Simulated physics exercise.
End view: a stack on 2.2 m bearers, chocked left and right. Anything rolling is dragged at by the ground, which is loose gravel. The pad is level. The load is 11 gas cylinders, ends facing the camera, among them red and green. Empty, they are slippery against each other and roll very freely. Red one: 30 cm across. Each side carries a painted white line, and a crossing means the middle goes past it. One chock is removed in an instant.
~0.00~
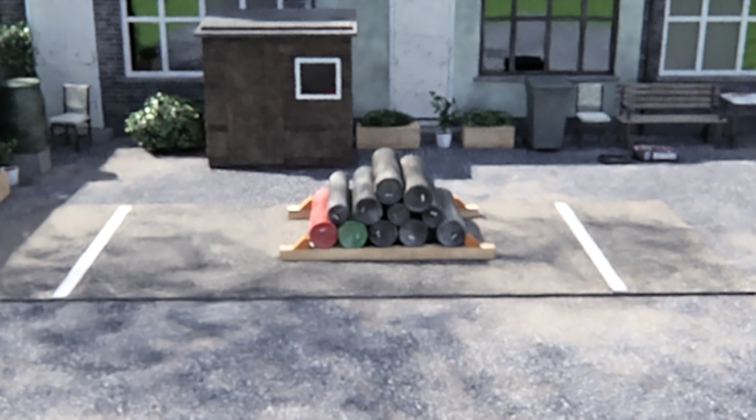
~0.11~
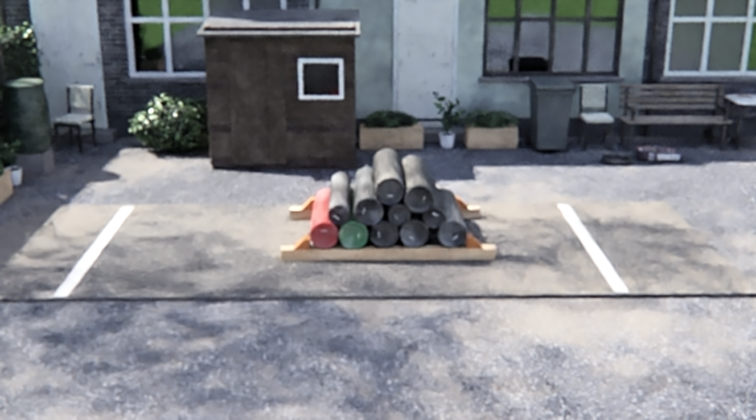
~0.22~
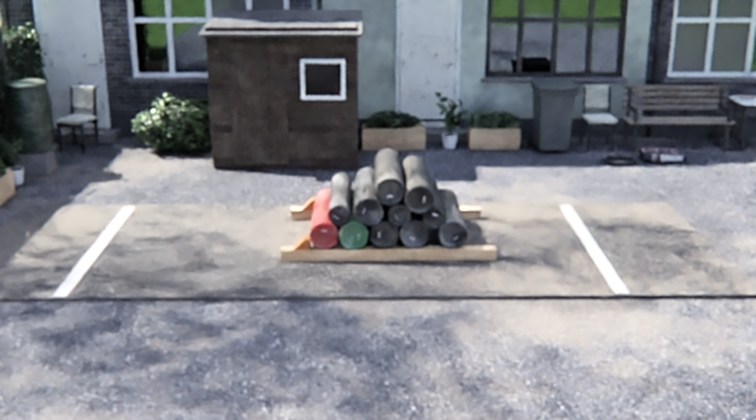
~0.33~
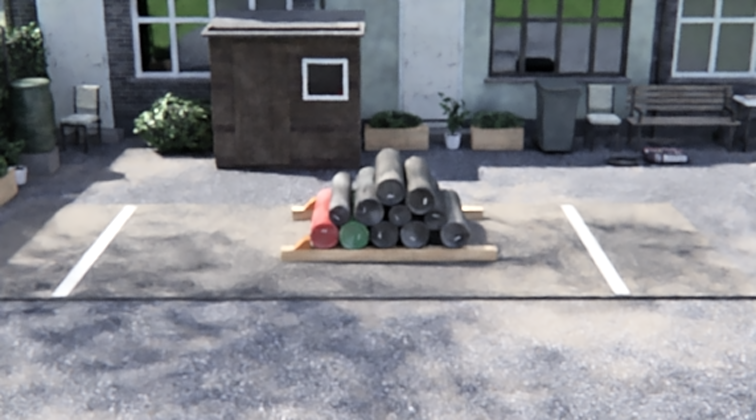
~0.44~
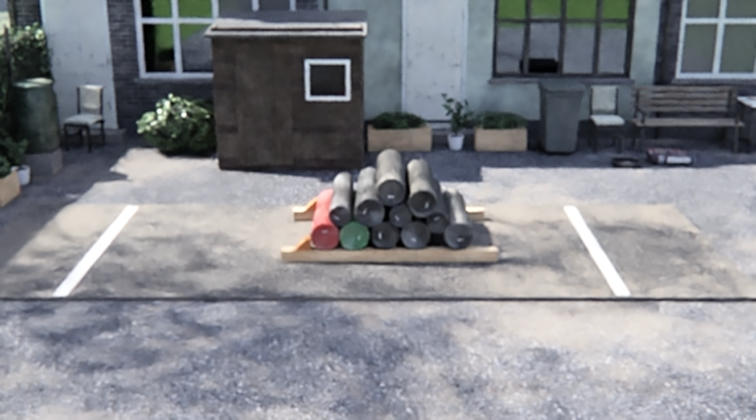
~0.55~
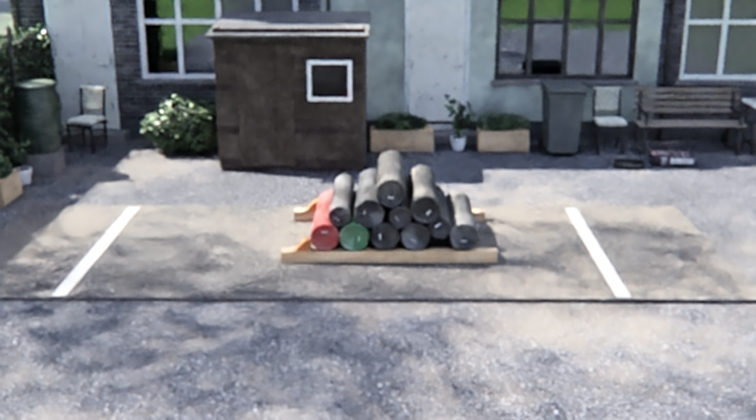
A pyramid of dark cylinders, with a red one and a green one at the lower left, sits end-on on pale timber bearers, seen from slightly above in a gravel yard. White lines flank it, with a brown shed, plants, chairs and a bench by the building behind. As the camera drifts slightly right, the orange right-hand chock vanishes, then the bottom-right cylinder edges slightly outward.
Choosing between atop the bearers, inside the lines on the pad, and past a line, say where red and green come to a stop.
They stop as follows: Red - atop the bearers; green - atop the bearers.
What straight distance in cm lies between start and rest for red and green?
Roughly: Red 0, green 0.
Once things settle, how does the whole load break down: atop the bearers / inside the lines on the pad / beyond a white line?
That gives 7, then 3, then 1.
By 0.9 s, red is on the bearers, 45 cm from the bearers' left end; green is on the bearers, 75 cm from the bearers' left end; 0 over a line so far.
Finally (4.0 s), red is on the bearers, 45 cm from the bearers' left end; green is on the bearers, 75 cm from the bearers' left end; 1 over a line so far.
